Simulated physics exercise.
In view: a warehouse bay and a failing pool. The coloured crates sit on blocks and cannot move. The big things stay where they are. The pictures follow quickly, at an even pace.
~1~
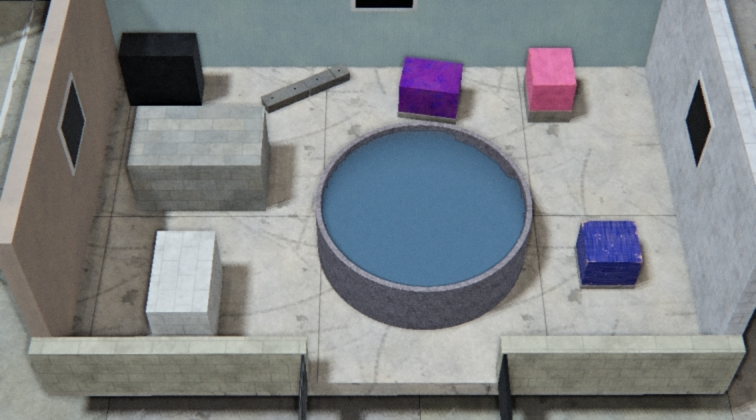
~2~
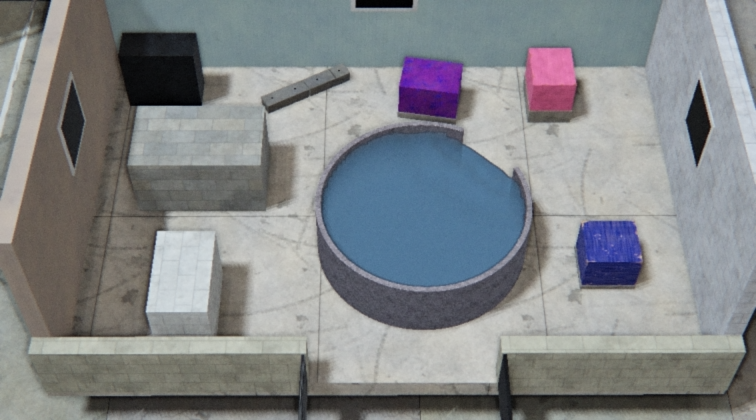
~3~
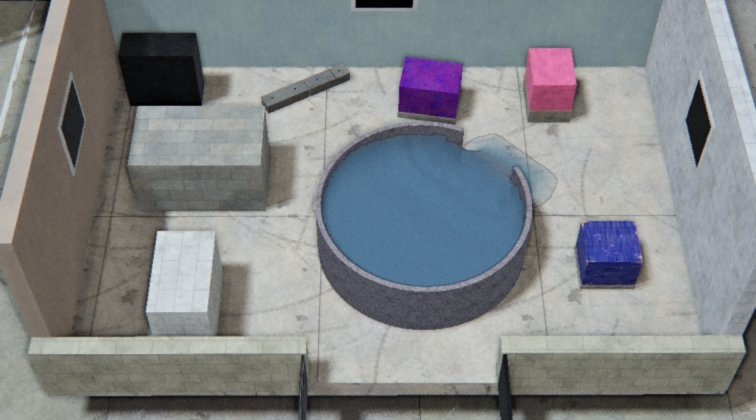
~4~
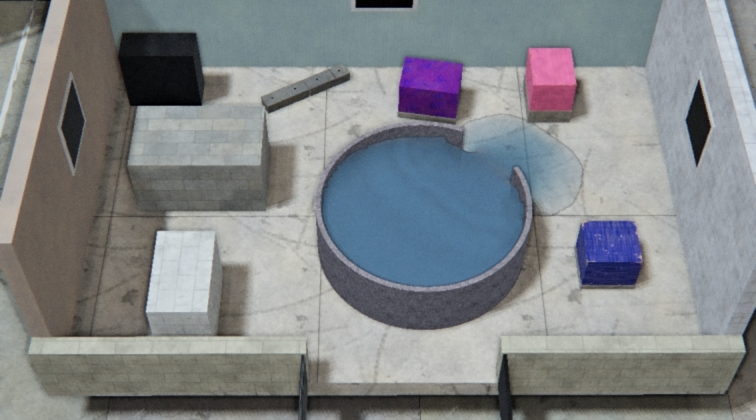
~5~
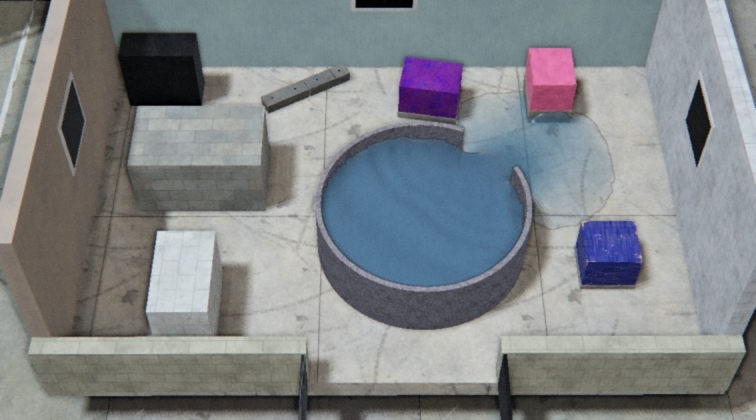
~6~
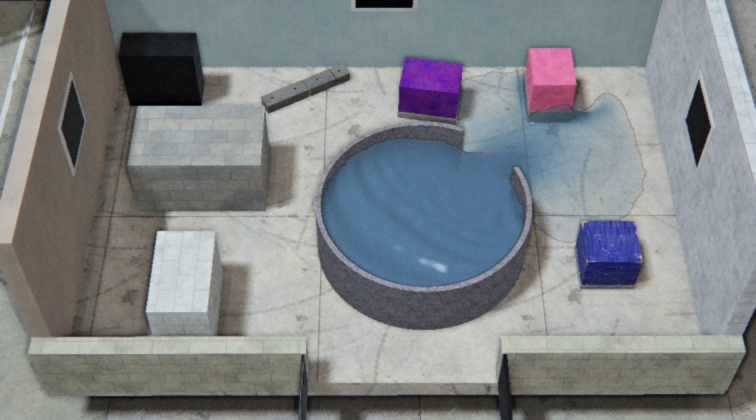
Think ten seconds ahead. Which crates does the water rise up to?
The purple crate is wetted; the blue crate is wetted; the pink crate is wetted.
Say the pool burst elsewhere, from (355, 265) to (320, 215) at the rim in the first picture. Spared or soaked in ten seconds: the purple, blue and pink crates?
One by one: Purple takes water; blue is safe; pink stays dry.
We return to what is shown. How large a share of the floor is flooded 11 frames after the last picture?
Some 30 per cent.
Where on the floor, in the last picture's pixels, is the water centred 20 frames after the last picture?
Close to (493, 191).
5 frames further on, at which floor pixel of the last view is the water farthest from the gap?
Close to (645, 68).
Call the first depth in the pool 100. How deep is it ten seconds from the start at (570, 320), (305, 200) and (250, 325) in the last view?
In that order: 14, 8 and 10 per cent.
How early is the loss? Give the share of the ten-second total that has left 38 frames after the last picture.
About 10 per cent.
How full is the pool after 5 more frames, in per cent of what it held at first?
Near 76 in a hundred.
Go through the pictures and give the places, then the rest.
In the first frame, still water in the round pool at (423, 205).
In the second frame, the front is at a hidden place, out from the gap on the round pool's far side.
In the third frame, the front is at (497, 139), out from the gap on the round pool's far side.
In the fourth frame, water pours out on the round pool's far side and has run to (503, 118).
In the fifth frame, water pours out on the round pool's far side and has run to (586, 121).
In the sixth frame, the front is at (613, 101), out from the gap on the round pool's far side.
A moment on, water covers 25 % of the floor; the purple crate water round its plinth, the blue crate water round its plinth, the pink crate water round its plinth.
Next, water covers 30 % of the floor; the purple crate water round its plinth, the blue crate water round its plinth, the pink crate water round its plinth.
Then, water covers 50 % of the floor; the purple crate water round its plinth, the blue crate water round its plinth, the pink crate water round its plinth.
Later, water covers 85 % of the floor; the purple crate water round its plinth, the blue crate water round its plinth, the pink crate water round its plinth.
In the end, water covers 95 % of the floor; the purple crate was topped, the blue crate was topped, the pink crate was topped.
